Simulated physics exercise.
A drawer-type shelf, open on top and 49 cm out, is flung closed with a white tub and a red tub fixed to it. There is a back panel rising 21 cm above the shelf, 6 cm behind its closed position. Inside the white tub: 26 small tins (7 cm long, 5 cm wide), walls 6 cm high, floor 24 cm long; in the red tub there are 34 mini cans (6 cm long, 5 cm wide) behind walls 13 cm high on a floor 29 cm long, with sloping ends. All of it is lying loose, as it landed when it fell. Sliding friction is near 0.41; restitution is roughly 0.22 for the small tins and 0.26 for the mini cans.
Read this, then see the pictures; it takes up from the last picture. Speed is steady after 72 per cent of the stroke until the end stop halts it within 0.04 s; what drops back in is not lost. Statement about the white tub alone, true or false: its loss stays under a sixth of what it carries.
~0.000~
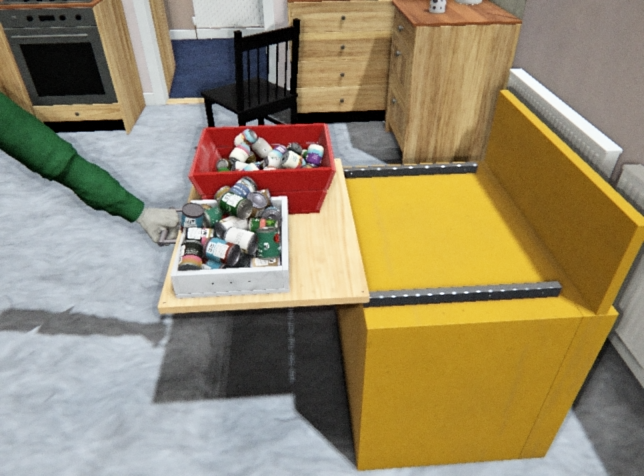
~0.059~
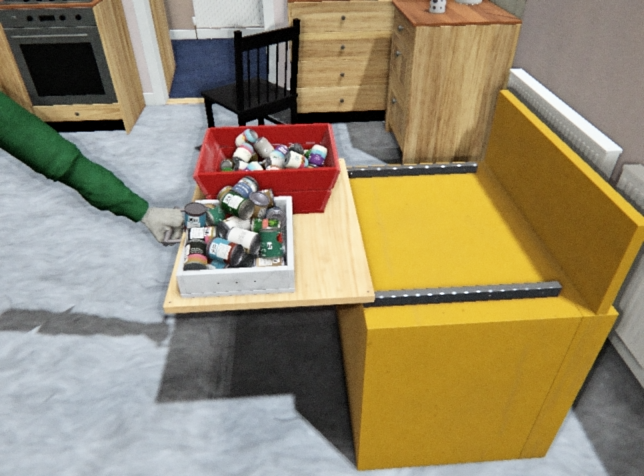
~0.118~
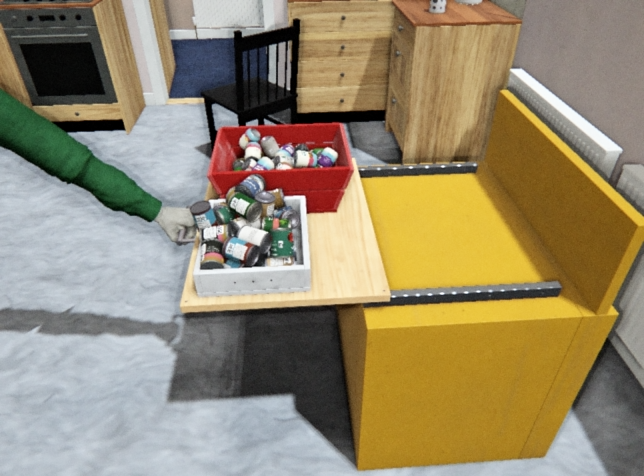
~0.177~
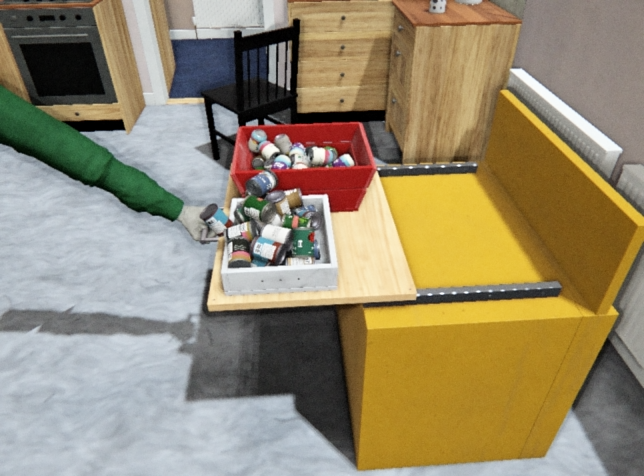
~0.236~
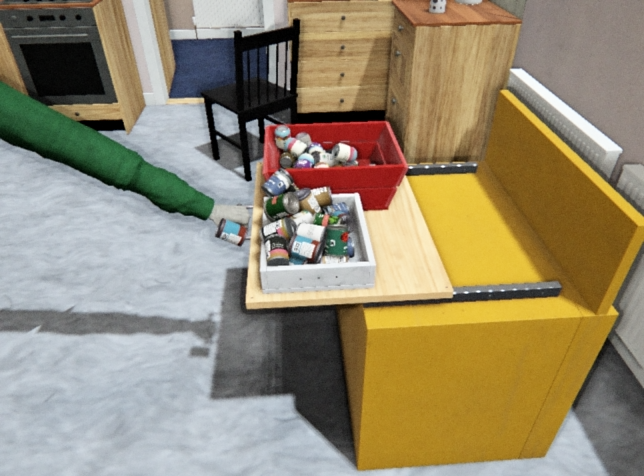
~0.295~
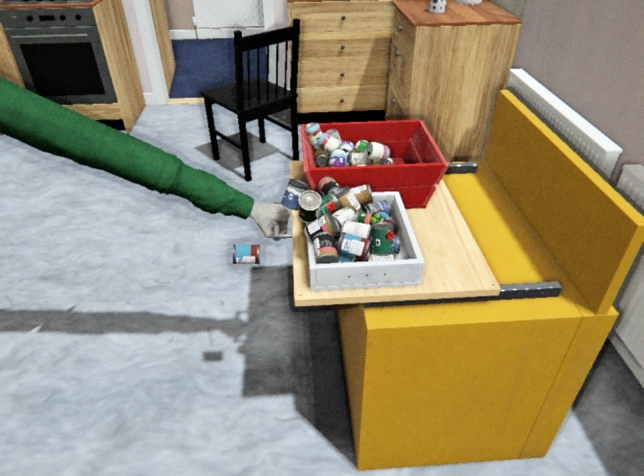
False.
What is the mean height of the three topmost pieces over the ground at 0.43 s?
Height, averaged: Around 88 cm.
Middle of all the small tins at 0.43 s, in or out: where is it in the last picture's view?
Near (434, 231).
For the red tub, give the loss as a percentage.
For the red tub, 10 percent.
After 0.35 s, the runners reach their end.
After 0.43 s, 3 of 26 out of the white tub and 0 of 34 out of the red tub.
After 0.55 s, 10 of 26 out of the white tub and 1 of 34 out of the red tub.
After 0.77 s, 13 of 26 out of the white tub and 3 of 34 out of the red tub.
Outcome (at 1.20 s), 13 of 26 out of the white tub and 3 of 34 out of the red tub. Asked share, 13 of 26, 50 per cent.
